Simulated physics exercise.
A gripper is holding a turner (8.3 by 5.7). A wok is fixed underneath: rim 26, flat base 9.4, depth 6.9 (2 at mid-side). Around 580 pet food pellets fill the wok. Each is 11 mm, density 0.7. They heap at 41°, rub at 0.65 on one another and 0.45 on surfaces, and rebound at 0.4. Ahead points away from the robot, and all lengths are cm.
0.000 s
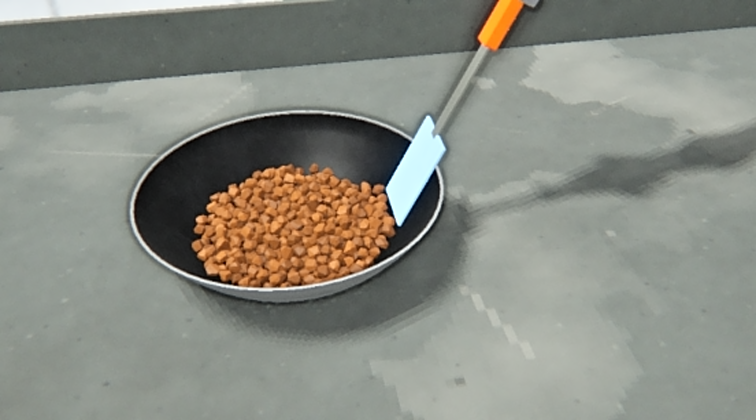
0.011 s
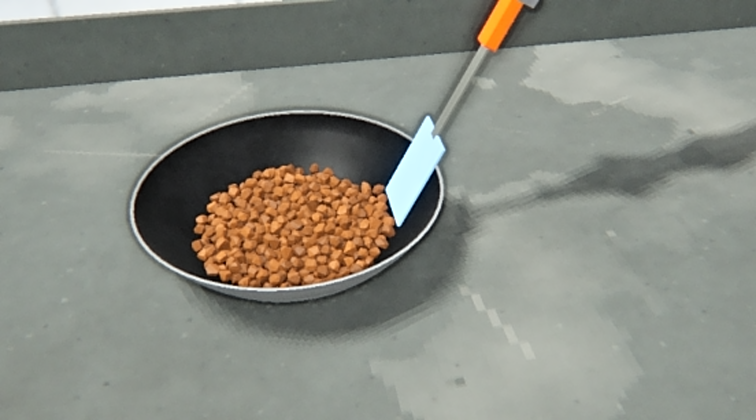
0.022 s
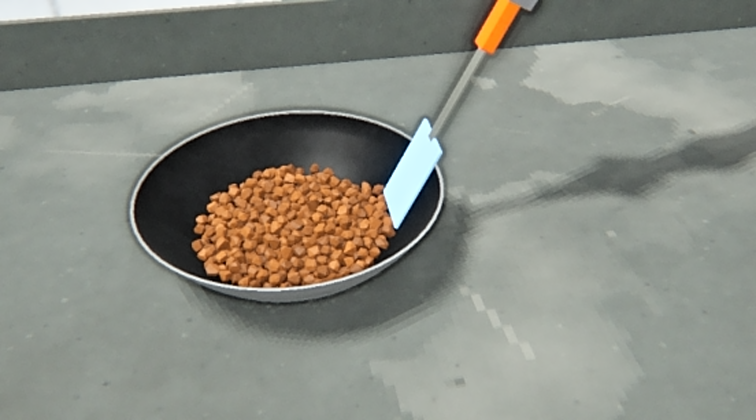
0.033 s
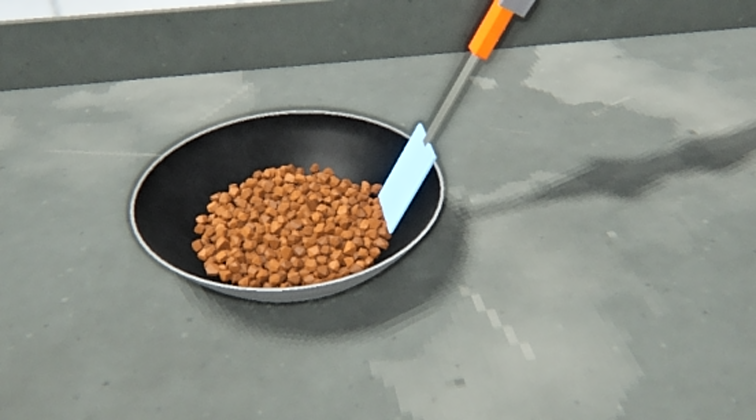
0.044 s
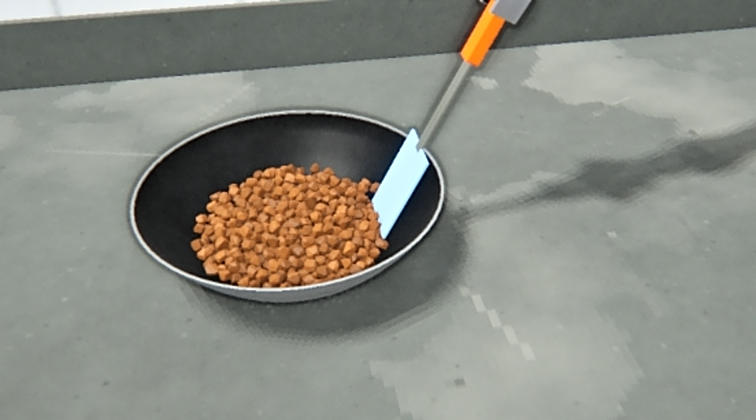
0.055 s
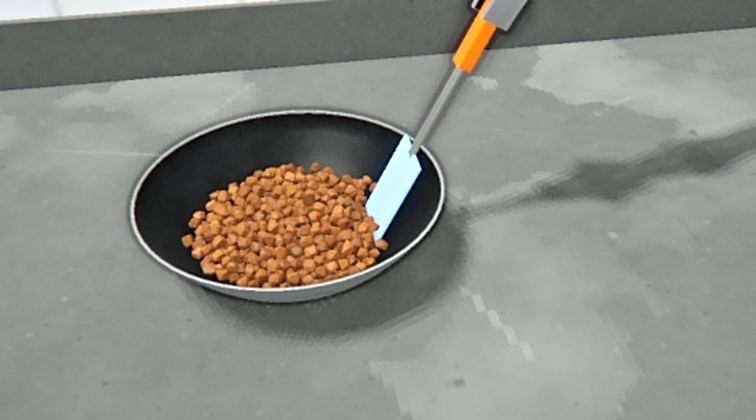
A black wok with a pale rim sits on a grey, patchy countertop, seen from above at an angle by a camera that stays still. It holds a heap of brown pet food pellets, with a light blue turner with an orange handle at its right side. Held by a partly visible gripper, the turner shifts slightly left and down, nudging the pellets a little leftward.
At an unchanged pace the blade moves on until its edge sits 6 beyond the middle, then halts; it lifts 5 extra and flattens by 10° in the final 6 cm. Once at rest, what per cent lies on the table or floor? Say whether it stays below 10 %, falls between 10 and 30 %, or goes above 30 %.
It stays below 10 %.
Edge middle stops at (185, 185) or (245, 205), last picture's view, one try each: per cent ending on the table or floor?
Roughly 25 and 0 per cent.
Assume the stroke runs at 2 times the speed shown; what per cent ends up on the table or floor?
20 %.
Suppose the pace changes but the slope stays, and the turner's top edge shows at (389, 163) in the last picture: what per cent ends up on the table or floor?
Share: Roughly 20 %.
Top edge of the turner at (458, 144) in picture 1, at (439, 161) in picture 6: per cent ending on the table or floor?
0 %.
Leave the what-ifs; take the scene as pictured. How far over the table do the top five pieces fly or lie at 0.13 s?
I'd put it close to 7 cm.
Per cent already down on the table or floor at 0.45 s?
Close to 0 per cent of the load.
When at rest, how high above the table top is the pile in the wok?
About 8.0 cm above the table.
By 0.13 s, sloping 63°, highest piece 9 above the table; 574 in the wok, 1 on the blade or in flight.
By 0.21 s, sloping 59°, highest piece 8 above the table; 572 in the wok, 3 on the blade or in flight.
By 0.45 s, sloping 53°, highest piece 9 above the table; 557 in the wok, 9 on the table or floor, 9 on the blade or in flight.
By 1.50 s, sloping 53°, highest piece 8 above the table; 553 in the wok, 22 on the table or floor.
Final count, 553 in the wok, 22 on the table or floor. That is 4 % on the table or floor.
